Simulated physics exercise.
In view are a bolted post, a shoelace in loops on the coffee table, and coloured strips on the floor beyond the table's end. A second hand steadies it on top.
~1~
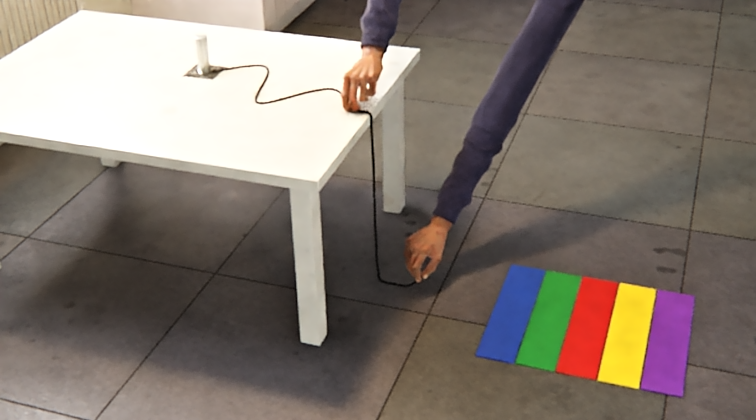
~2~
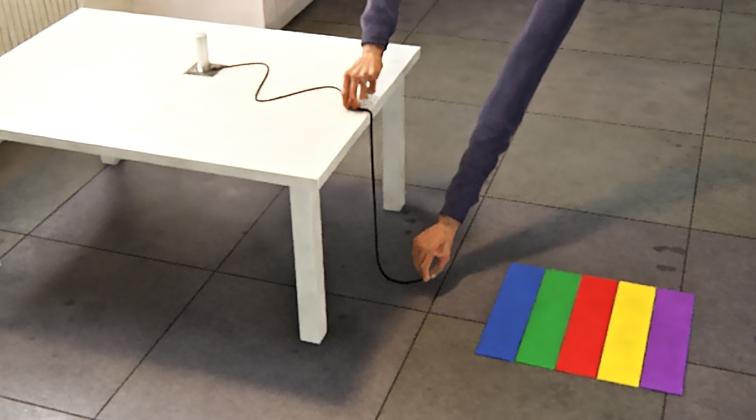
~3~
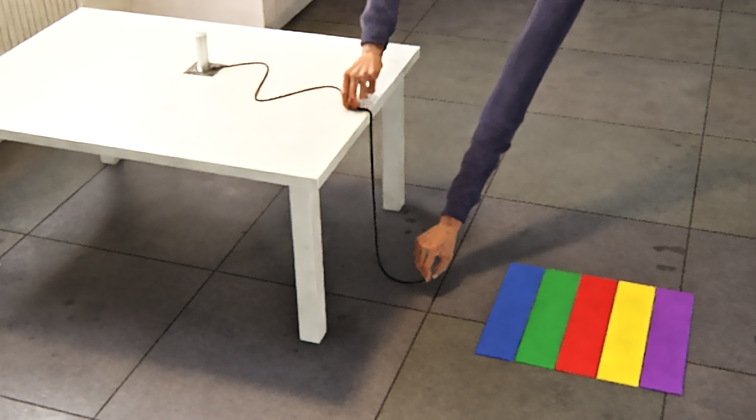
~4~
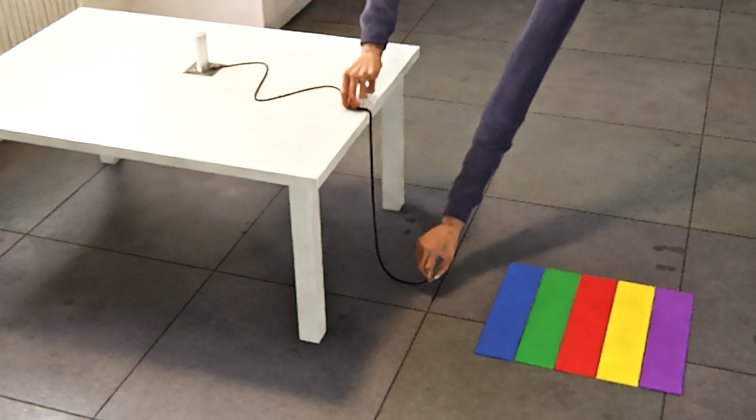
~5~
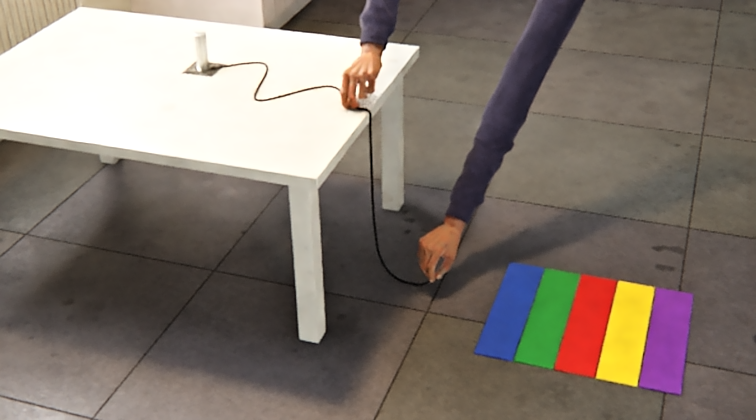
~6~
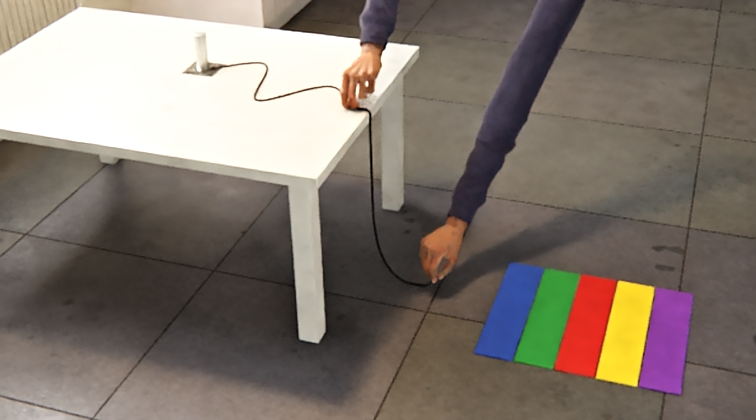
At the start, one hand rests at the edge of a white table where a dark cord runs from a small white object and hangs over the side, while the other holds its lower end near the floor. The lower hand then shifts slightly right, toward the coloured strips, drawing the cord's end along.
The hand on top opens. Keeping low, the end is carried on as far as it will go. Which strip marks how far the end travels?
The purple strip.
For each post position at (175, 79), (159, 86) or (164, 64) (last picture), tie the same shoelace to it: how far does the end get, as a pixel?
In pixels, the answers are (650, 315), (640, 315) and (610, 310).
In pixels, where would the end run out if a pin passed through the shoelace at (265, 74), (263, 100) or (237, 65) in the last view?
Pixel places, try by try: (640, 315), (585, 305), (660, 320).
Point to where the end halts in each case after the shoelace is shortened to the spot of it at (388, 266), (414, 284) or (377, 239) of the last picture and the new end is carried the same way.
(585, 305), (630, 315), (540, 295).
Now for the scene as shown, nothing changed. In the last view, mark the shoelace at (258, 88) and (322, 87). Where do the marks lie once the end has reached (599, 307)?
(309, 90) and (381, 130), approximately.
Soon after, end near (599, 307); over red.
Then, end near (645, 316); over yellow.
At full stretch, end near (672, 321); over purple. It gets as far as the purple strip.
